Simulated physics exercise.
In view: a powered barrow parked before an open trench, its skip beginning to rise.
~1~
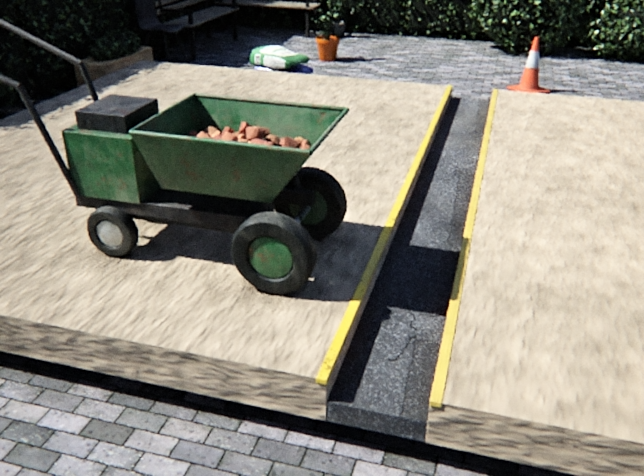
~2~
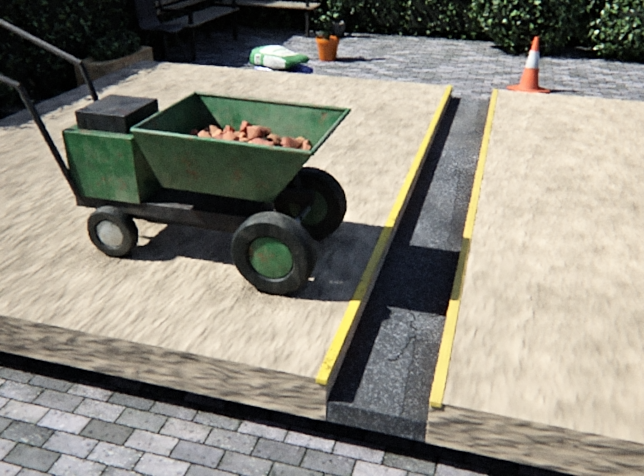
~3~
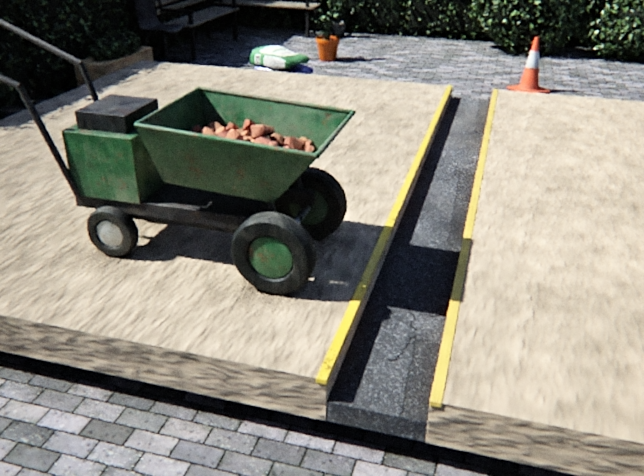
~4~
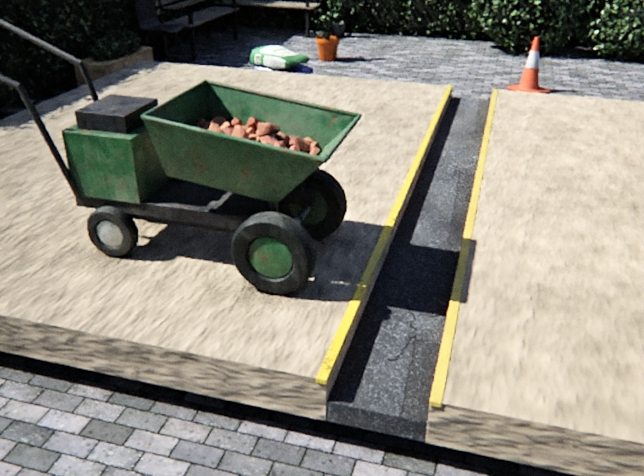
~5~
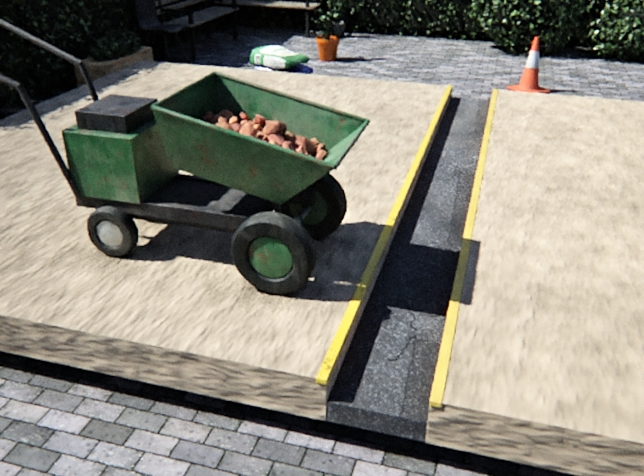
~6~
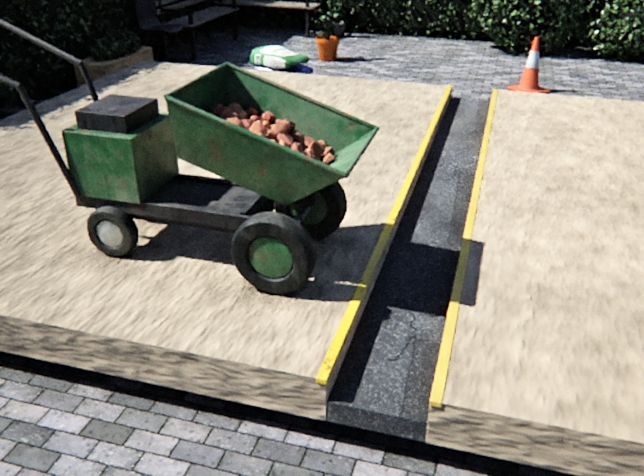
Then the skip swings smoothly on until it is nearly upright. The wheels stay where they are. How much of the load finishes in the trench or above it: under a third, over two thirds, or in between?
Over two thirds.
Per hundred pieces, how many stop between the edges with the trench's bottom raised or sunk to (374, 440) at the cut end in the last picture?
I'd say around 100 in a hundred.
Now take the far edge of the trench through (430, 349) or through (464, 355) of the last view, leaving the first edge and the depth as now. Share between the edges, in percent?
I'd expect close to 70 in a hundred and then close to 100 in a hundred.
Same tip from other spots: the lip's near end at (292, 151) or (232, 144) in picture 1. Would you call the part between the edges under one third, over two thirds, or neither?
At the first stop the answer is beyond two thirds, and at the second it is the middle third.
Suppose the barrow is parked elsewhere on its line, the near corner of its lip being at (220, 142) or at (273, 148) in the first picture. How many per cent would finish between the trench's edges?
About 40 percent at the first place and about 100 percent at the second.
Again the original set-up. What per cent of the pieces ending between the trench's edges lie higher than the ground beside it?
About 20 %.
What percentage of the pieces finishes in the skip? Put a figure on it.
It works out to some 0 percent.
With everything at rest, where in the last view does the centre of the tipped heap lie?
About (424, 287).
Shortly afterwards, skip tipped steeply; the whole lot in the skip.
Next, skip tipped right over; the bulk in the skip; a little in or heaped over the trench; only a few falling.
Some moments later, skip tipped right over; near a quarter in the skip; the bulk in or heaped over the trench; a little beyond it.
In the end, skip tipped right over; only a few in the skip; the bulk in or heaped over the trench; a little beyond it.
